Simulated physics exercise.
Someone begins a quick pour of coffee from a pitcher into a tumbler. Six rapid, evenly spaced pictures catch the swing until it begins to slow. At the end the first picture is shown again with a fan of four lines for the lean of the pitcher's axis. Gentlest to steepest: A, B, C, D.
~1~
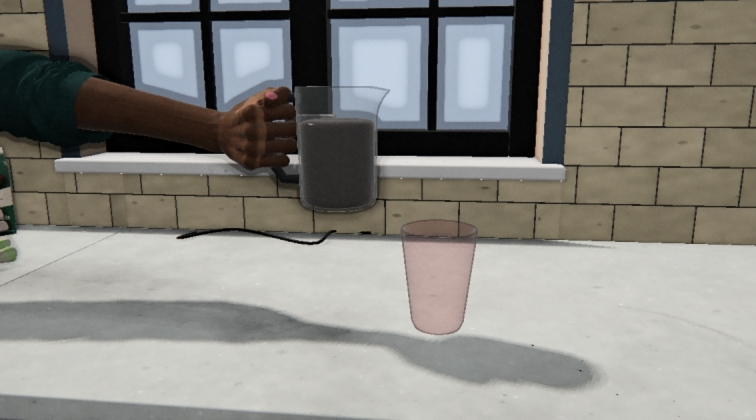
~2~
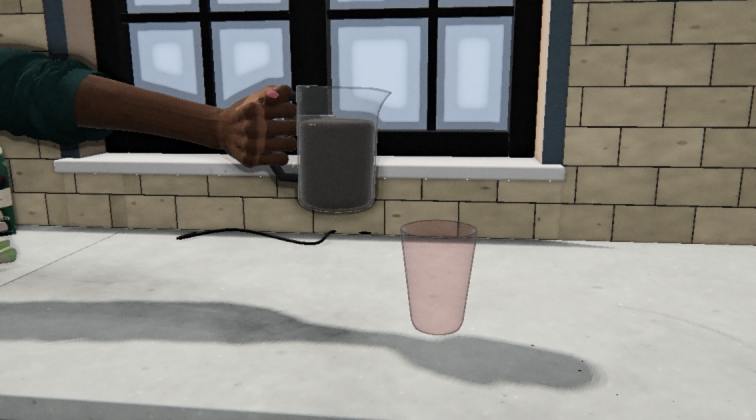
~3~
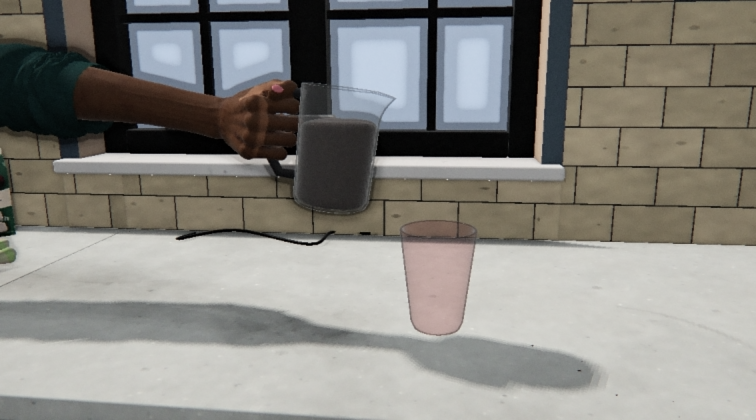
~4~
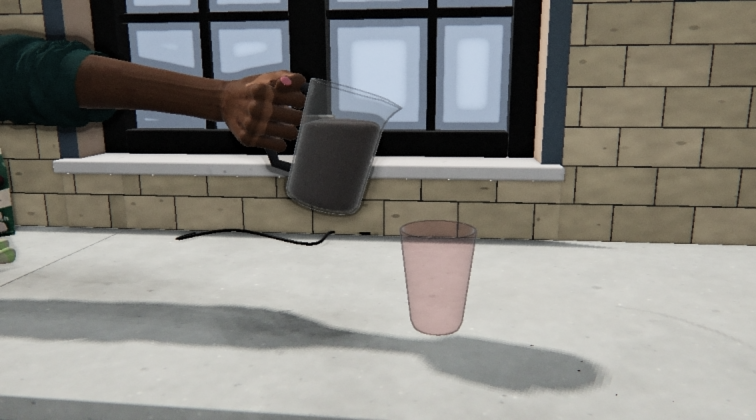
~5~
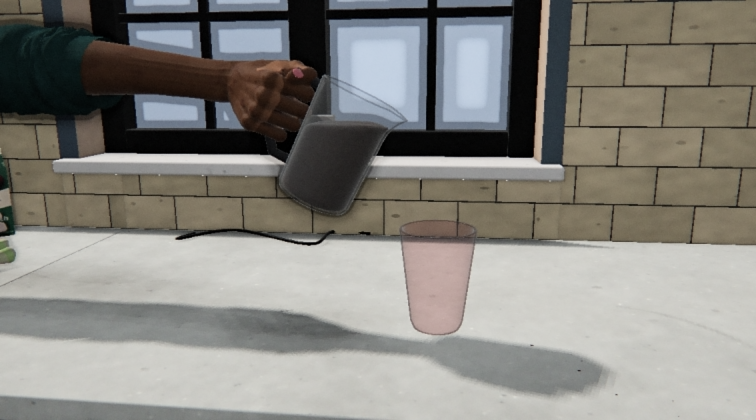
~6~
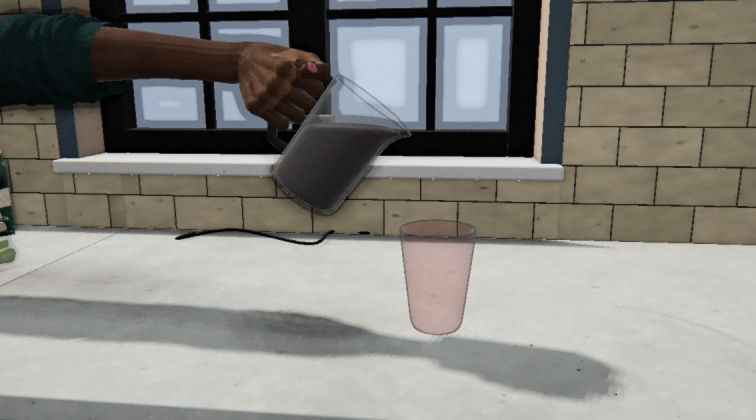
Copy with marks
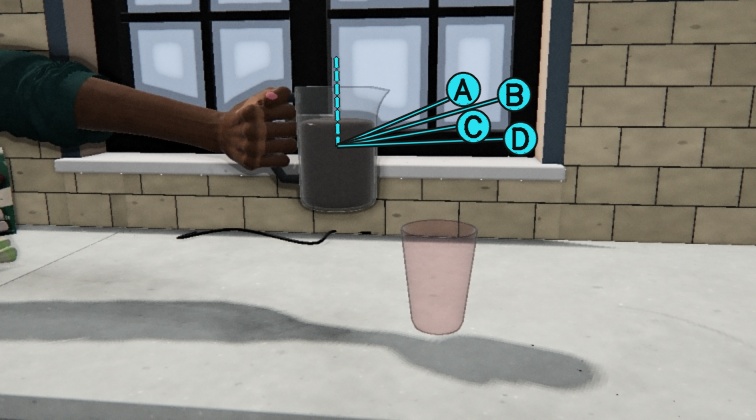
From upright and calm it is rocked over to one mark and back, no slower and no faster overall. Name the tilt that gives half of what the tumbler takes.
Mark B.
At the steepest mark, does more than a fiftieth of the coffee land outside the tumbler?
Yes.
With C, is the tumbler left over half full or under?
Over half.
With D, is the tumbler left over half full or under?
Over.
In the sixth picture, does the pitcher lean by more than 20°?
Yes.
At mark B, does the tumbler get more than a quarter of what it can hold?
Yes, clearly.
In cyan, A at (448, 99); B at (498, 99); C at (455, 126); D at (503, 138).
With A, the tumbler ends with about 38 % of what it can hold.
With B, the tumbler ends with about 52 % of what it can hold.
With C, the tumbler ends with about 66 % of what it can hold; 3 % of the coffee is spilt.
With D, the tumbler ends with about 72 % of what it can hold; 10 % of the coffee is spilt.
